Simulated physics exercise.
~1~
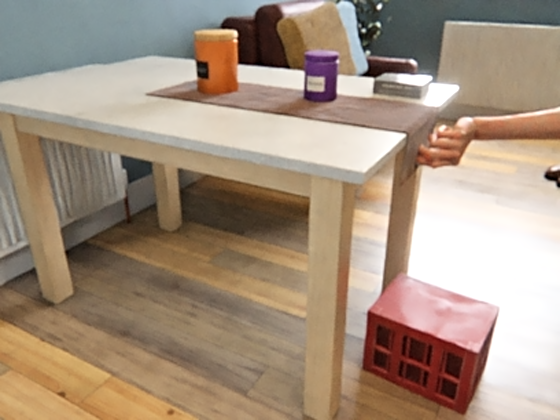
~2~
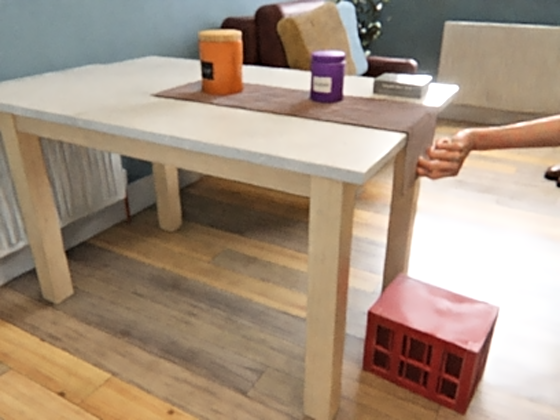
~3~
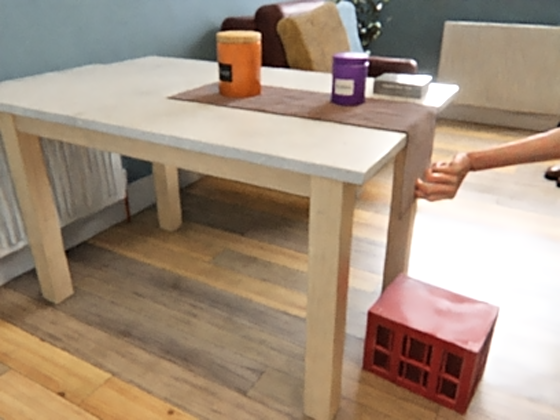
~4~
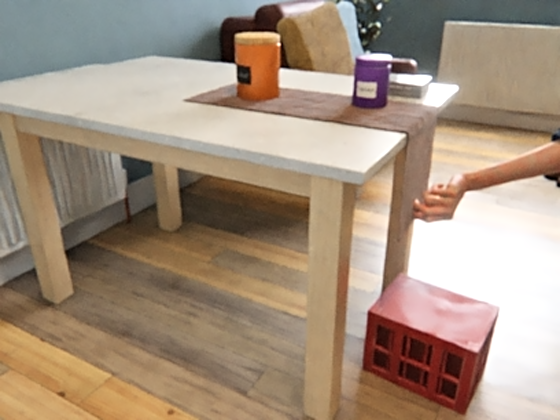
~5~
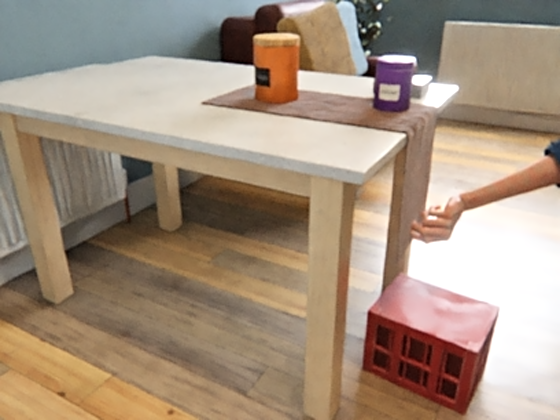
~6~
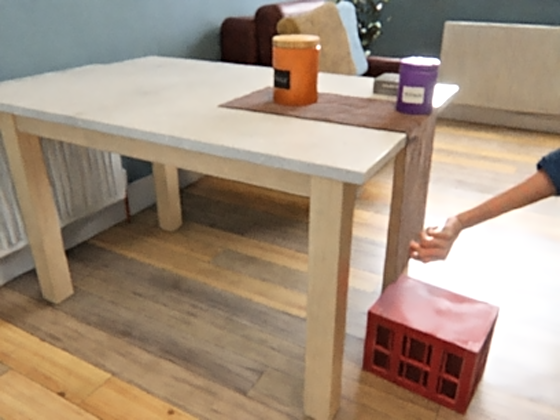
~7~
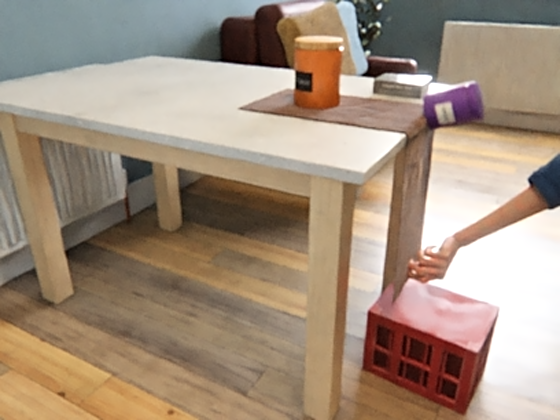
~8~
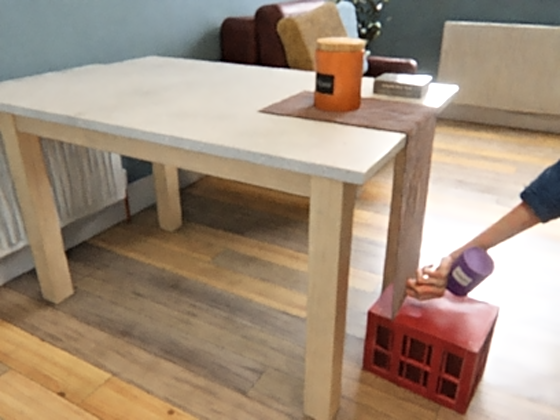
At the start, a hand holds the end of a brown runner hanging off a pale table, with an orange canister and a purple jar standing on the cloth, a grey packet near them and a red crate on the floor below. The hand draws the hem steadily downward, and the runner slides to the right, carrying both containers upright toward the end. The packet stays where it is. The jar reaches the edge, tips onto its side and drops. Finally, the jar is upside down by the hand just above the crate, while the canister and packet remain on the table.
